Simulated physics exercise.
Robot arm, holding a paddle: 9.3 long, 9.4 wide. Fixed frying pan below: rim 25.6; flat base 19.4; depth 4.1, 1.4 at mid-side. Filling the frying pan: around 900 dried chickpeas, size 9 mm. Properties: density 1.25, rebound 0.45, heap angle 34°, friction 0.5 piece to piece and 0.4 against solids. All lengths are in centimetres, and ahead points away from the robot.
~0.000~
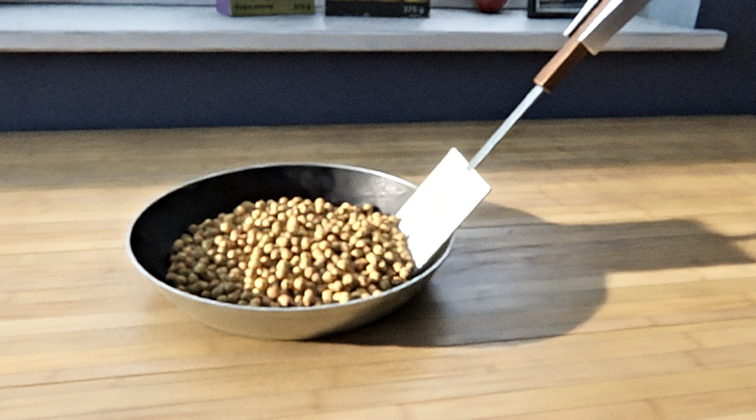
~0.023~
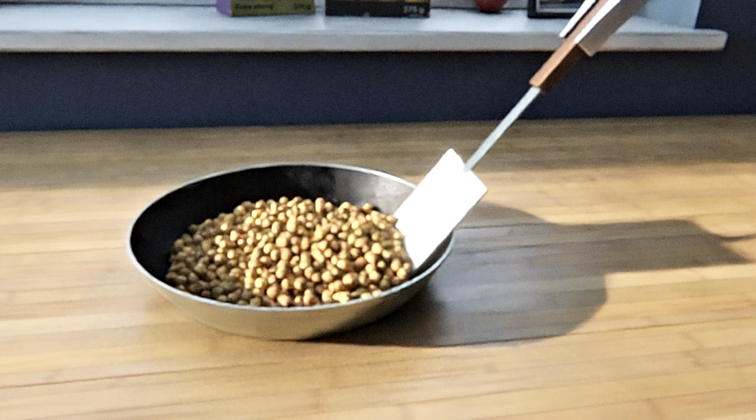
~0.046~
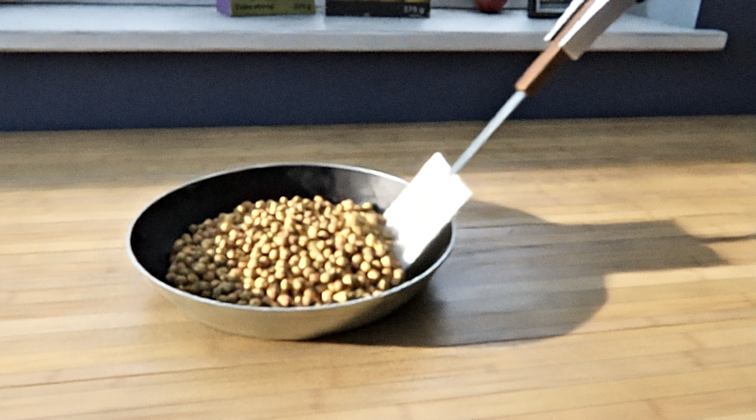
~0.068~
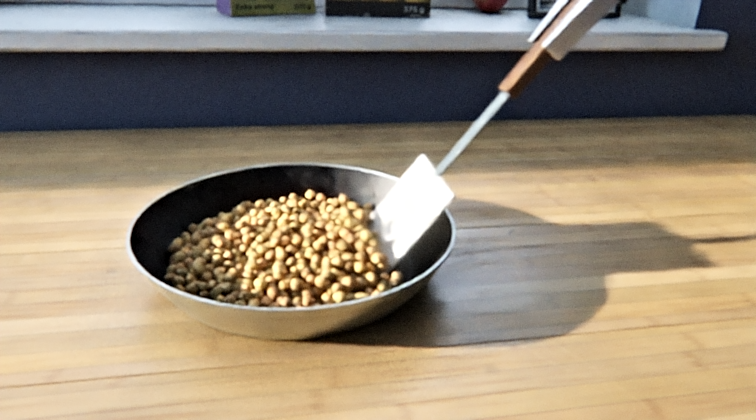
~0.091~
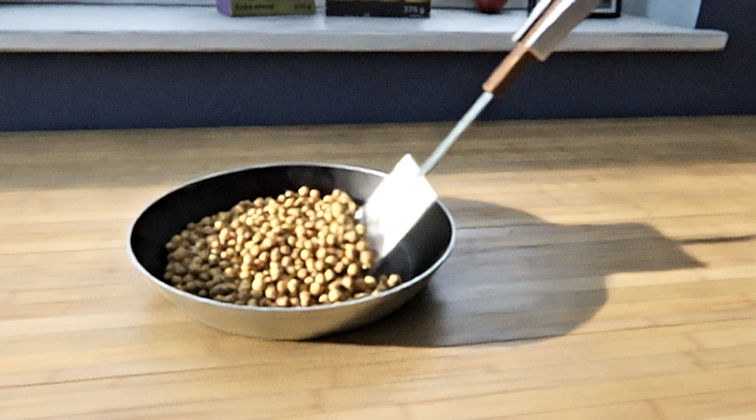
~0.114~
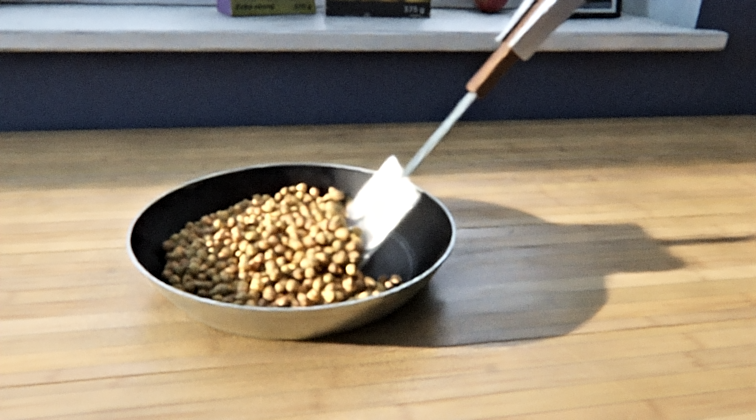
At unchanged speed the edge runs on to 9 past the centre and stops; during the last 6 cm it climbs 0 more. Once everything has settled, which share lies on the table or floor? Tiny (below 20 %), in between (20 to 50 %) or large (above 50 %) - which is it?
Tiny, so below 20 %.
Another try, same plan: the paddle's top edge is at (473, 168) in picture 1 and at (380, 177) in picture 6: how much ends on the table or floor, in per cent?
Roughly 25 %.
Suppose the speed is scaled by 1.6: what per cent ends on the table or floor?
Estimate: Close to 30 %.
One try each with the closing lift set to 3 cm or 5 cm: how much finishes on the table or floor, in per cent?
Result, in order: Approx. 15 % and 10 %.
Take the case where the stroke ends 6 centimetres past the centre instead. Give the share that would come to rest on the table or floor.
Result: Approx. 0 %.
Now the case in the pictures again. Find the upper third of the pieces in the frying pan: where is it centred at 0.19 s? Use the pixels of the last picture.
Around (260, 237).
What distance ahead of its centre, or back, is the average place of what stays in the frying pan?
The balance point is about 4.5 cm ahead.
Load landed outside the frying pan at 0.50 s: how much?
10 per cent.
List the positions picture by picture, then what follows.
In the first frame, paddle top edge at (472, 167), sloping 52°; upper third of the load around (300, 243), from x 170 to 410, top at y 200; 900 in the frying pan.
In the second frame, paddle top edge at (468, 168), sloping 52°; upper third of the load around (302, 242), from x 170 to 405, top at y 200.
In the third frame, paddle top edge at (454, 172), sloping 52°; upper third of the load around (308, 241), from x 170 to 405, top at y 200.
In the fourth frame, paddle top edge at (438, 174), sloping 52°; upper third of the load around (303, 240), from x 170 to 405, top at y 195.
In the fifth frame, paddle top edge at (421, 174), sloping 52°; upper third of the load around (303, 237), from x 170 to 405, top at y 190.
In the sixth frame, paddle top edge at (405, 175), sloping 52°; upper third of the load around (297, 236), from x 165 to 400, top at y 190; 900 in the frying pan.
After 0.19 s, sloping 52°, highest piece 5 above the table; 900 in the frying pan.
After 0.26 s, sloping 52°, highest piece 5 above the table; 900 in the frying pan.
After 0.50 s, sloping 52°, highest piece 5 above the table; 784 in the frying pan, 108 on the table or floor, 8 on the blade or in flight.
After 1.55 s, sloping 52°, highest piece 5 above the table; 780 in the frying pan, 120 on the table or floor.
At rest, 780 in the frying pan, 120 on the table or floor. That is 13 % on the table or floor.
